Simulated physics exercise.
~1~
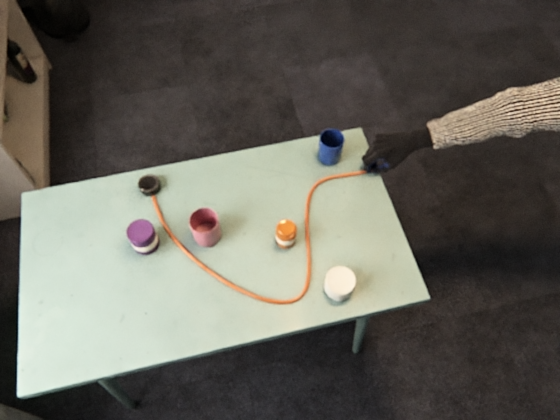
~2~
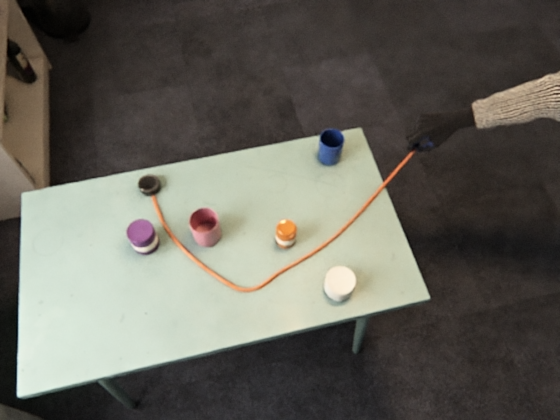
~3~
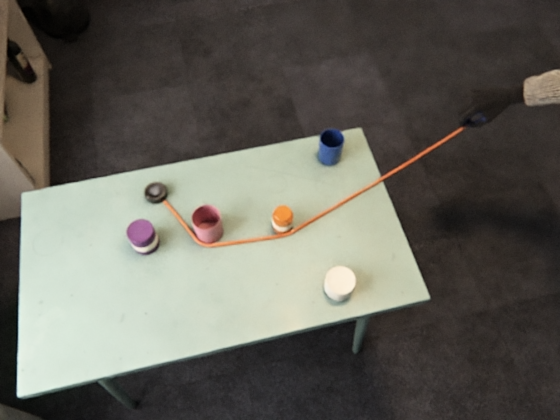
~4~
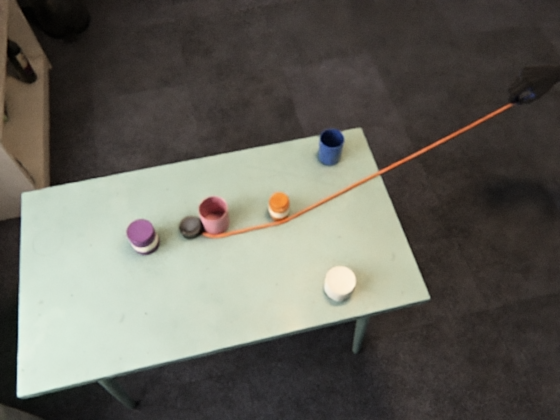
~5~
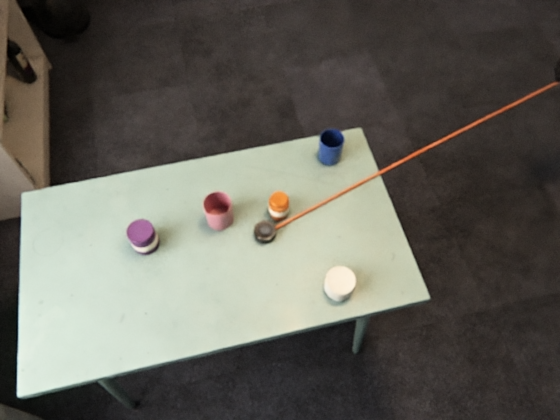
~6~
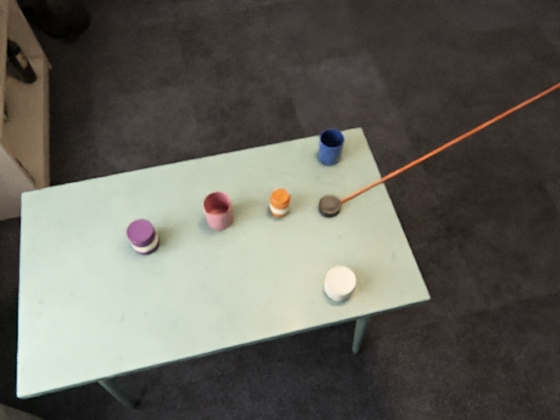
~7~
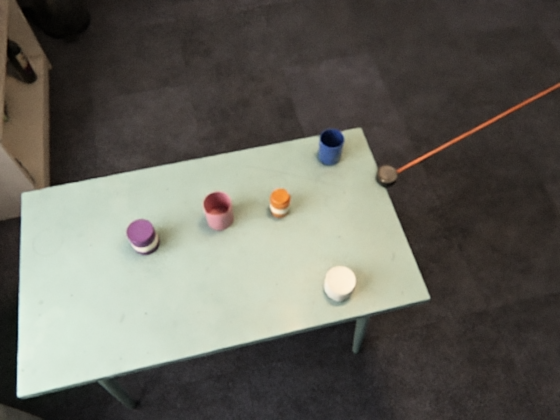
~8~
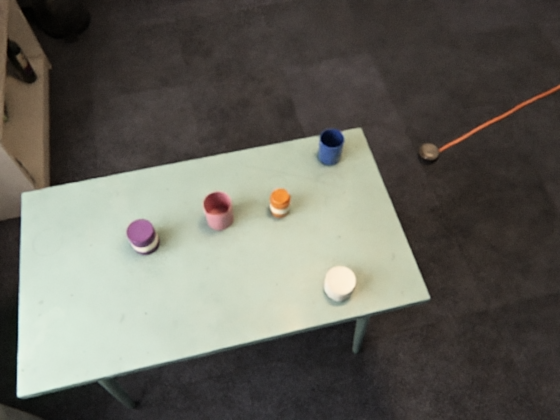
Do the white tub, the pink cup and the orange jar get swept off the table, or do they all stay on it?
They all stay on the table. The white tub hardly moves, while the pink cup and the orange jar are each shifted a moderate way.
Black puck sliding across a table as a hand pulls its orange cord, nudging jar and cup, then clearing the right edge.
